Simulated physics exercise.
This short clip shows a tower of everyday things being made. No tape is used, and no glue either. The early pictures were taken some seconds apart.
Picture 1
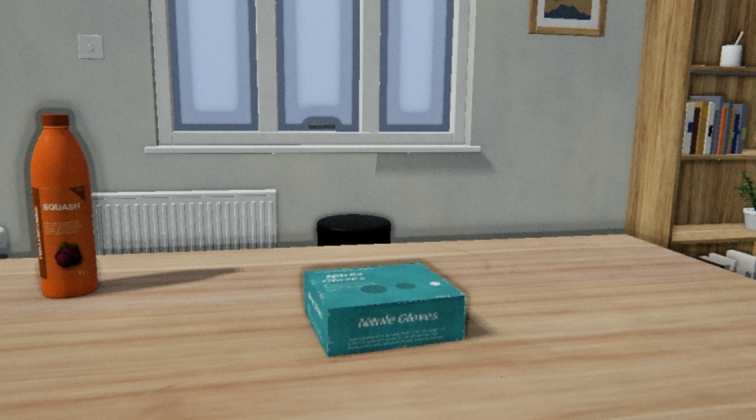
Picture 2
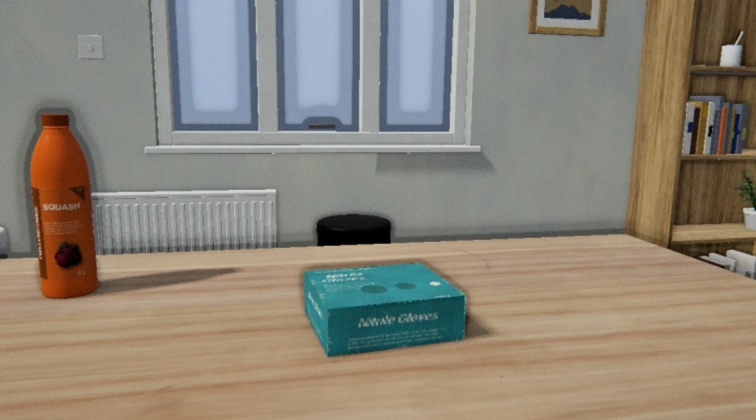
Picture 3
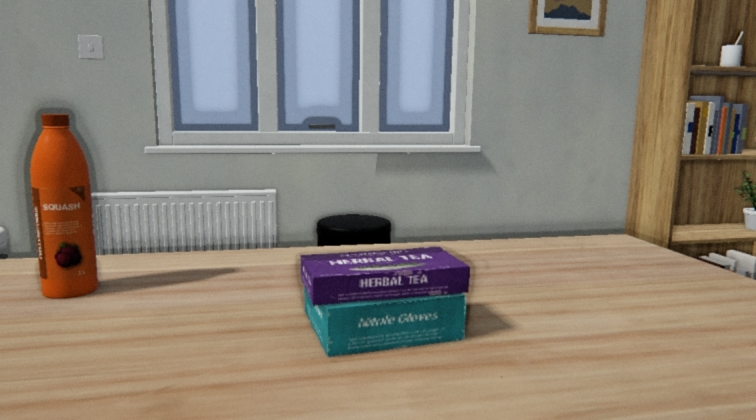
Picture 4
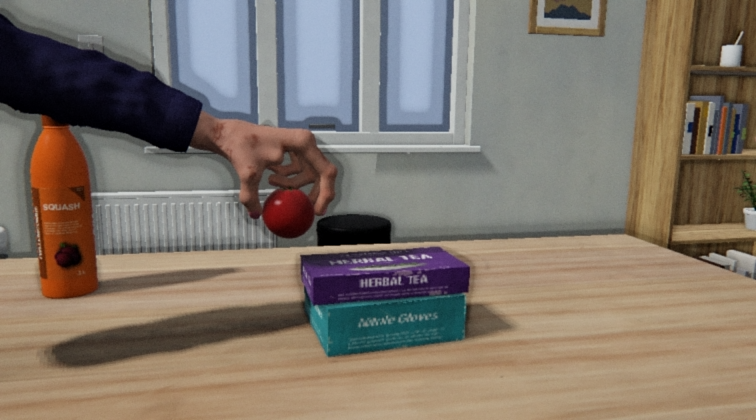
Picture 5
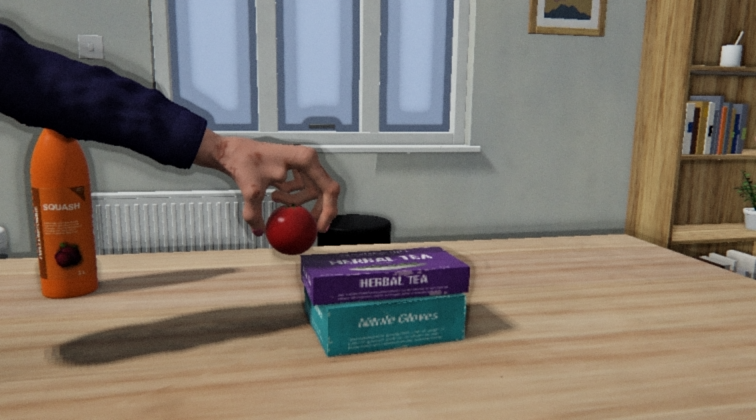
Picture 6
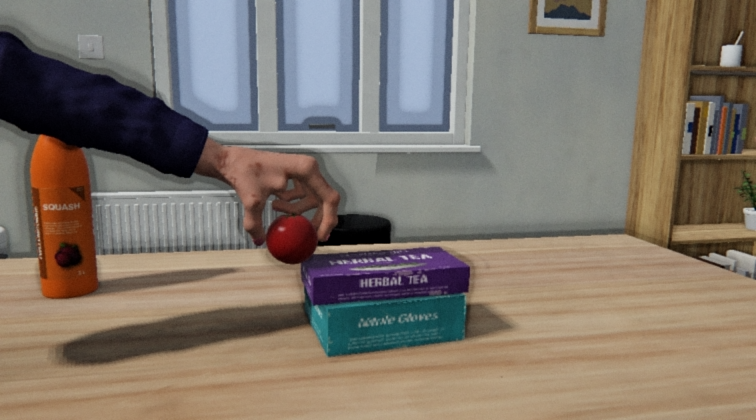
On a wooden table in a room with a window, a turquoise box of nitrile gloves sits near an orange squash bottle. A purple herbal tea packet then appears on top of the box. A hand reaches in from the left, holding a red tomato, and lowers it slightly to the packet's left edge, still gripping it.
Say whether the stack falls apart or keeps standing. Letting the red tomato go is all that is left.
The pile does not stay together.
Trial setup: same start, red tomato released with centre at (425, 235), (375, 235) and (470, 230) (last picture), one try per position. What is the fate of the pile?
First the pile remains standing, second it remains standing, third it topples.
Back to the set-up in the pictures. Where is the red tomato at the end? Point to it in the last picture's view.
Look near (245, 319) in the final picture.
Then, 0.30 s after the last picture, red tomato now fallen.
Then, 0.40 s after the last picture, things are still on the move.
Then, 2.00 s after the last picture, nothing new.
At rest, fallen, red tomato; the other 3 in place. Seen from the same camera at the end, red tomato near (245, 319). The pile comes apart.
